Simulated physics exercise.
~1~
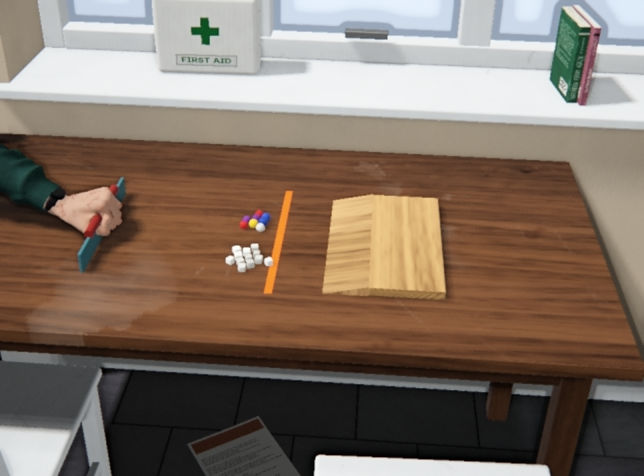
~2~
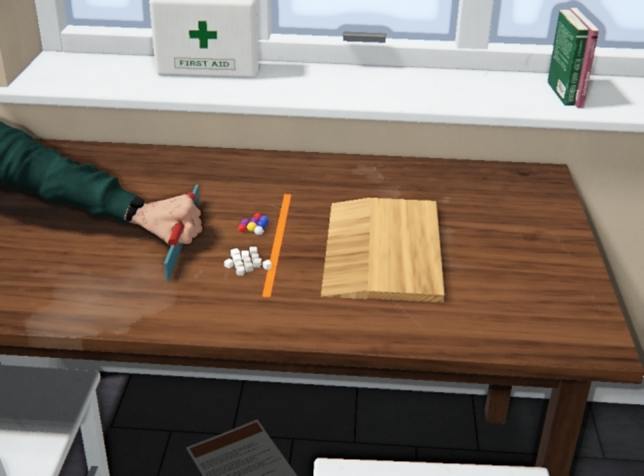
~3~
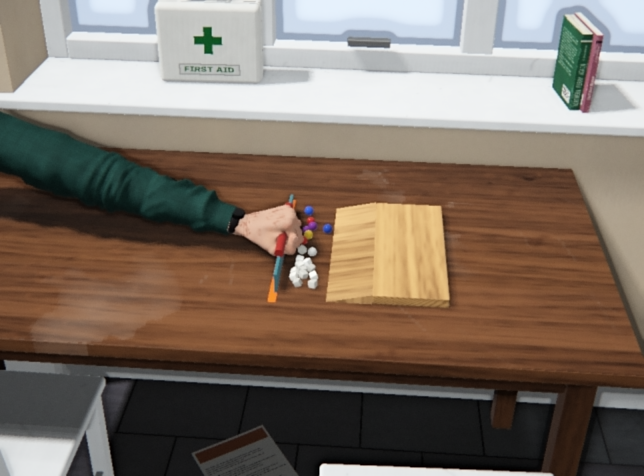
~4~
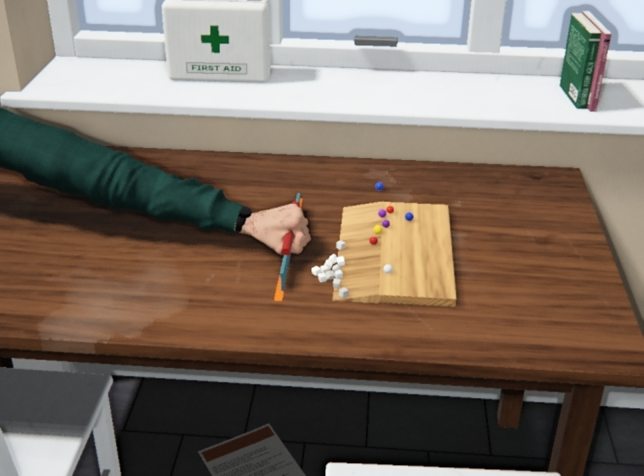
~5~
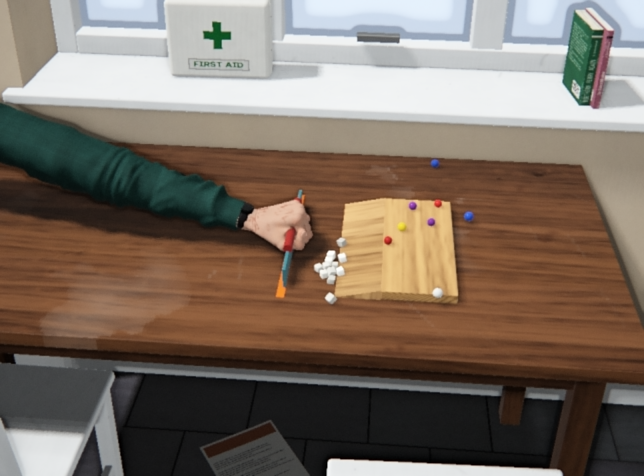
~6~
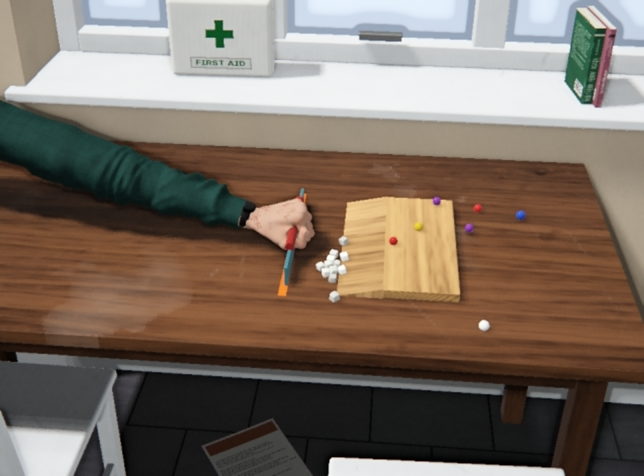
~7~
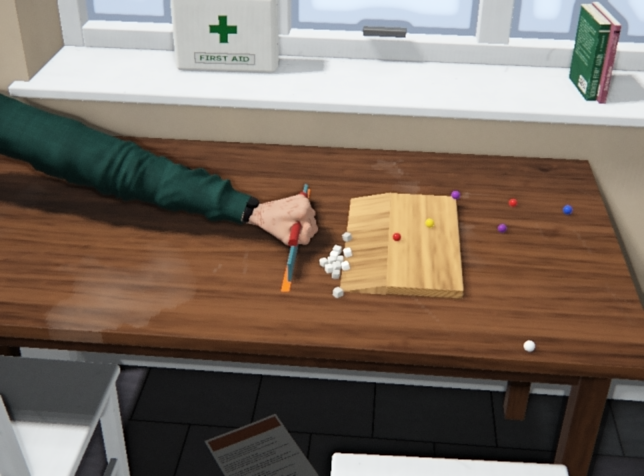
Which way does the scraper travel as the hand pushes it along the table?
The scraper travels to the right, towards the wooden ramp, and stops at the orange strip.
